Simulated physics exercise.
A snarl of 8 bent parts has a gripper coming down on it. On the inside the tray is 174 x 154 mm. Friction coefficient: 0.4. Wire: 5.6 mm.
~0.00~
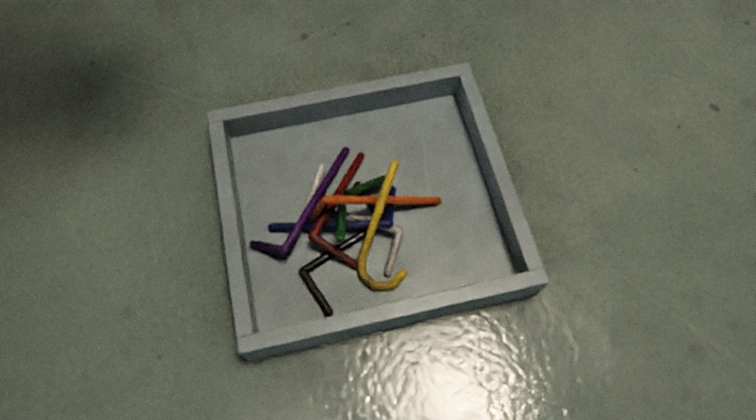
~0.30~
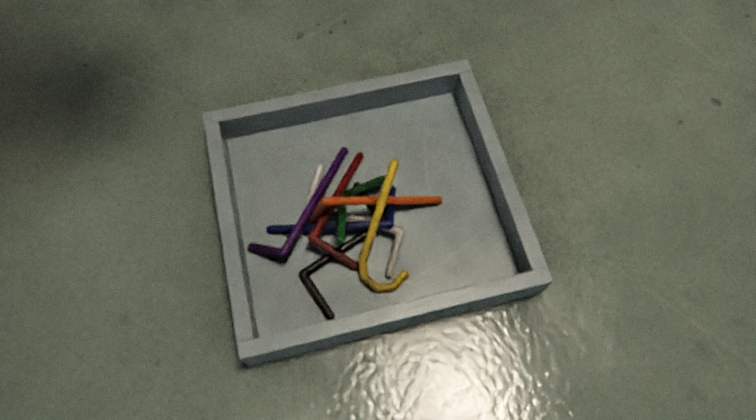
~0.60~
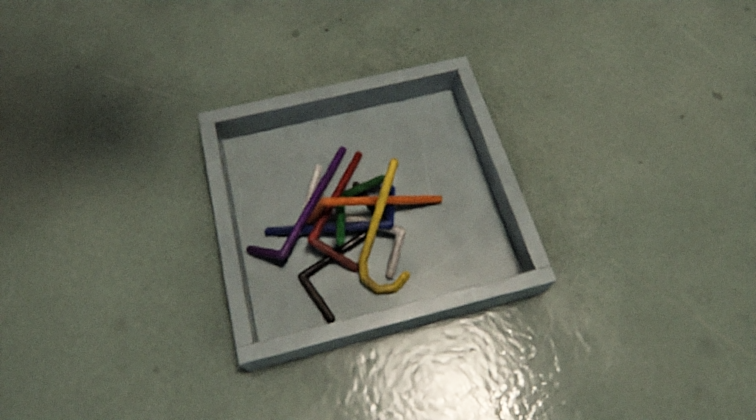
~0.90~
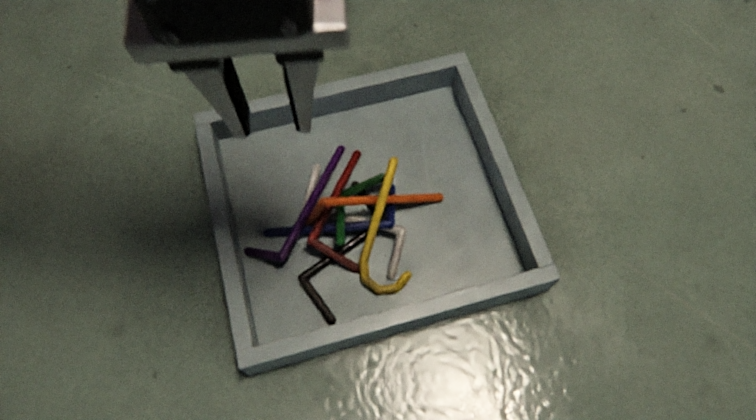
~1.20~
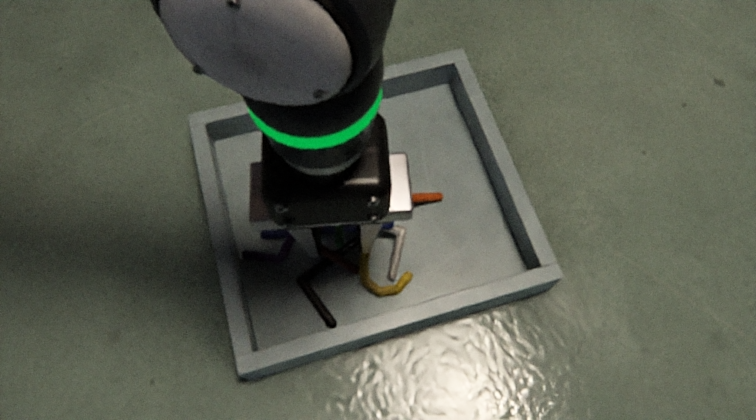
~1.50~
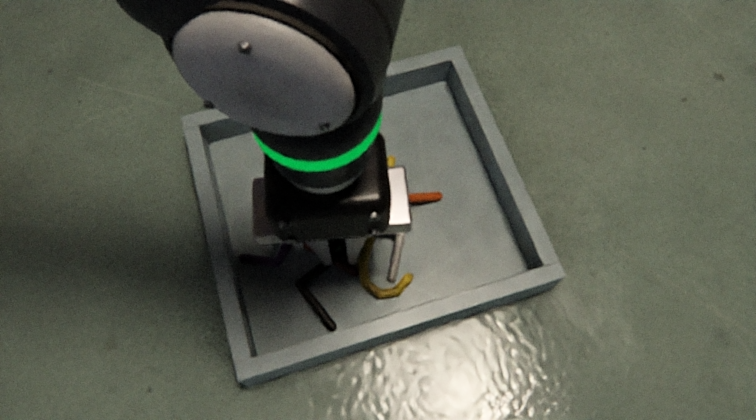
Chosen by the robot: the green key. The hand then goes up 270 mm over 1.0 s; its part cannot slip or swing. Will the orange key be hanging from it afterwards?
Out with it.
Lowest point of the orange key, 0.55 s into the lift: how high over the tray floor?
Height: Approx. 90 mm.
After 1.80 s, lowest point more than 20 mm over the tray floor, green key 59 mm.
After 2.05 s, lowest point more than 20 mm over the tray floor, green key 159 mm, orange key 87 mm.
After 2.50 s, lowest point more than 20 mm over the tray floor, green key 273 mm, orange key 198 mm.
At rest, hanging green key 273 mm, orange key 197 mm; the other 6 are down.
